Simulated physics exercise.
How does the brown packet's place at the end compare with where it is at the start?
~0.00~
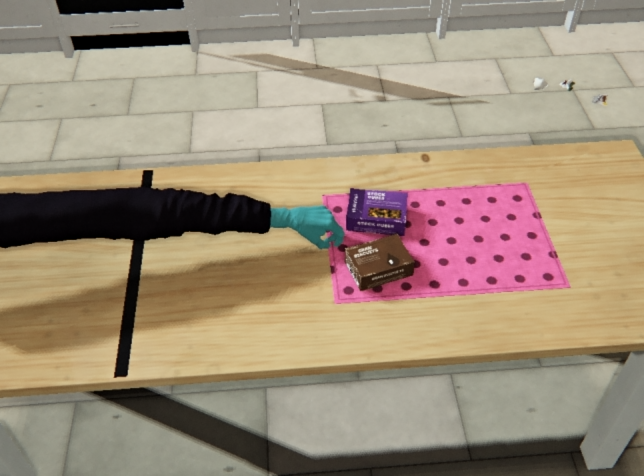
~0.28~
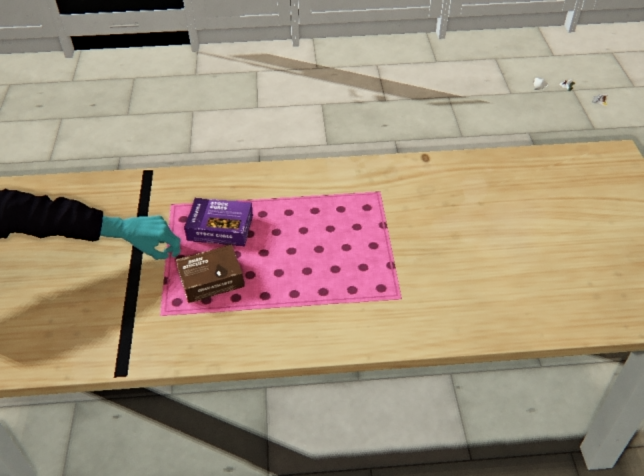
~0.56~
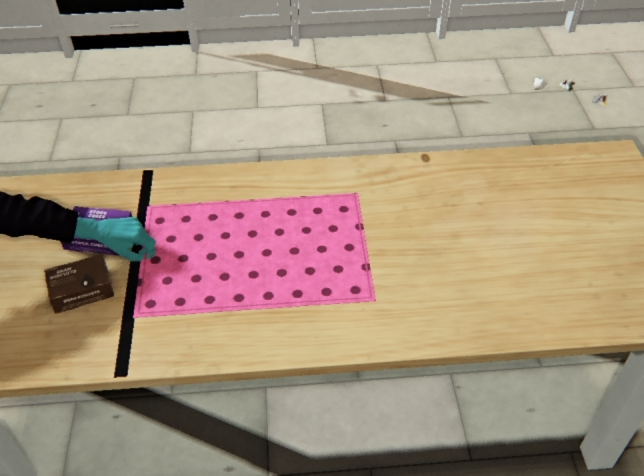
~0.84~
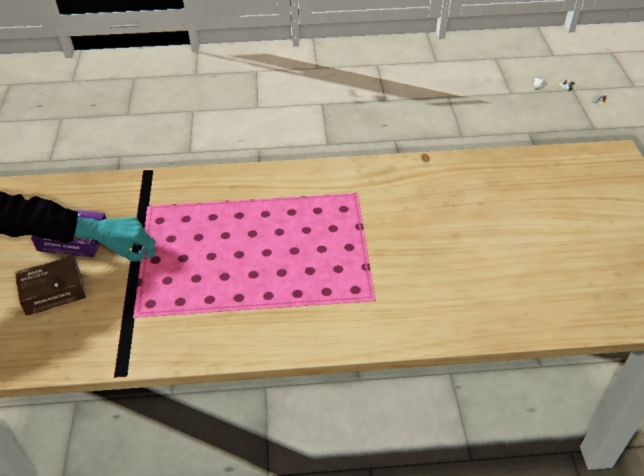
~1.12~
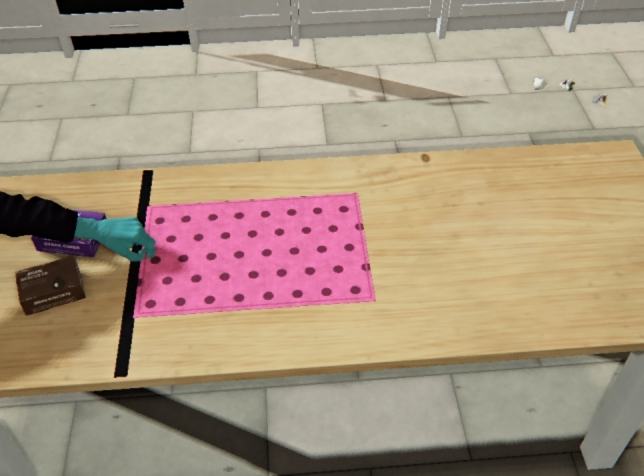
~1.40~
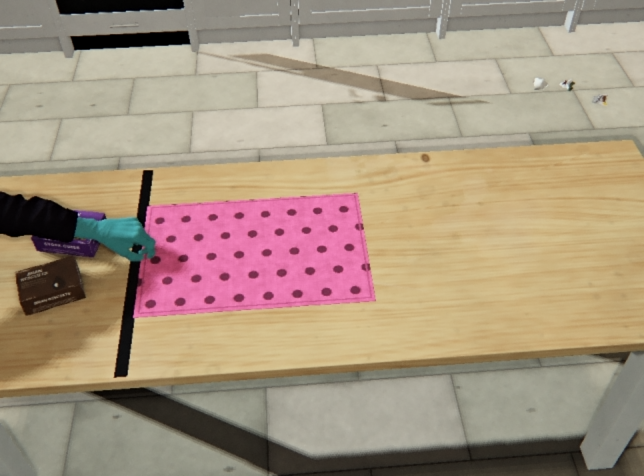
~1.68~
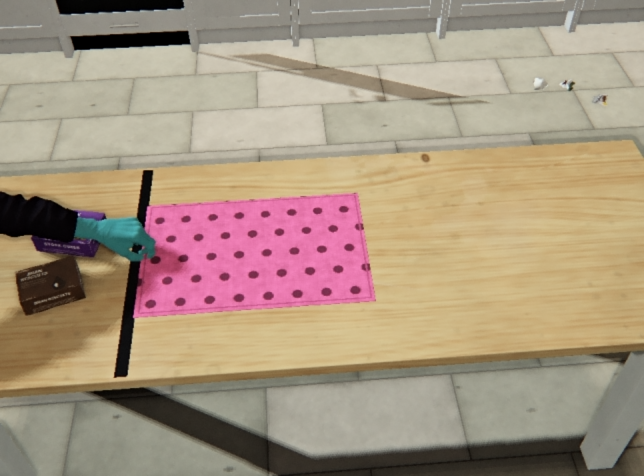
At the start the brown packet sits on the pink pillow case, well to the right of the black tape. At the end it lies on the bare wood to the left of the tape, off the cloth.
An arm in a black sleeve and teal glove reaches from the left over a light wooden table, seen from above in a room with a tiled floor. Its hand holds the near edge of a pink pillow case with dark dots, on which a purple packet and a brown packet rest. The hand pulls the cloth left towards a black tape line, carrying both packets along. The hem stops at the tape, but the packets slide on past it and off the cloth. They come to rest on the bare wood left of the tape, while the hand stays still at the hem.
